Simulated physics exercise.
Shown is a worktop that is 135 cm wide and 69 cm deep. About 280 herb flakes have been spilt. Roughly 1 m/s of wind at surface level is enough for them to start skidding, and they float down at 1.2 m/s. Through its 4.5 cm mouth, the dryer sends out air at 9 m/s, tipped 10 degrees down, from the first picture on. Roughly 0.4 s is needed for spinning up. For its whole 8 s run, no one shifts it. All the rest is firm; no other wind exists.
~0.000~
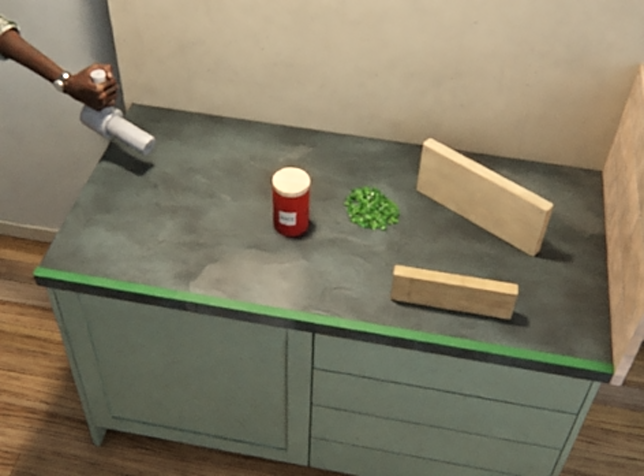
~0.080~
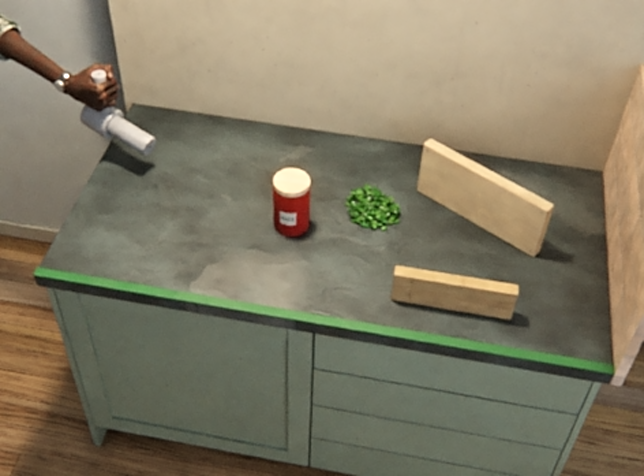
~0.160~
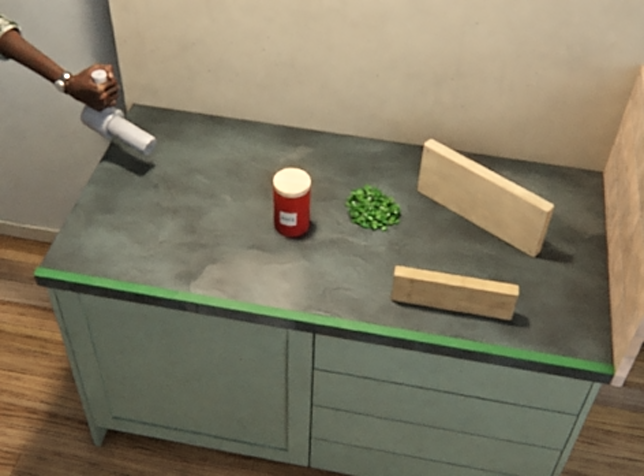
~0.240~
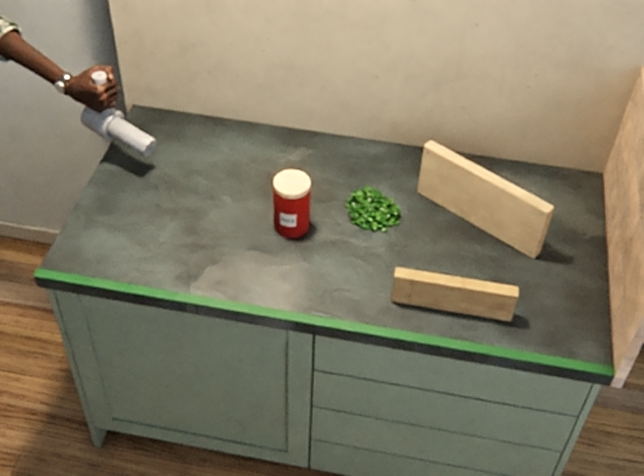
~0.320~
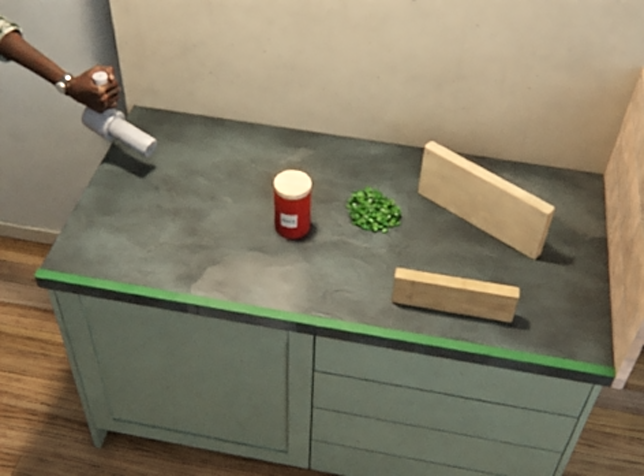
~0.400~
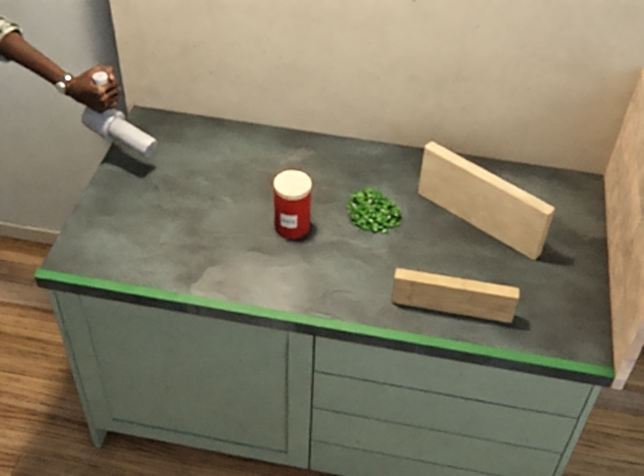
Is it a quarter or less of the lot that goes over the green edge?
Yes, a quarter or less.
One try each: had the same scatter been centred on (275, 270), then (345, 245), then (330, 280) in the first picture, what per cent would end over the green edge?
About 100, 15 and 90 in a hundred, in that order.
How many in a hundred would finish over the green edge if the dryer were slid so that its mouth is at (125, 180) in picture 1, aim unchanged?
Some 0 %.
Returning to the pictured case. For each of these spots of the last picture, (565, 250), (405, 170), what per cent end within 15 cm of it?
I would say around 20 % and 15 % respectively.
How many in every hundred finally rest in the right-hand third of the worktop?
I'd estimate around 90 per cent.
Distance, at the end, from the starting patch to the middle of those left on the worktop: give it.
About 30 centimetres.
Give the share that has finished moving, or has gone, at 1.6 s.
Estimated share: Near 30 %.
After 1.6 s, 0 % are over the green edge; the middle of those still in play is near (465, 222); 33 % have settled or left.
After 2.6 s, 0 % are over the green edge; the middle of those still in play is near (465, 223); 41 % have settled or left.
After 4.4 s, 1 % are over the green edge; the middle of those still in play is near (487, 234); 48 % have settled or left.
After 8.0 s, at the end, 2 % are over the green edge; the middle of those still in play is near (487, 234).
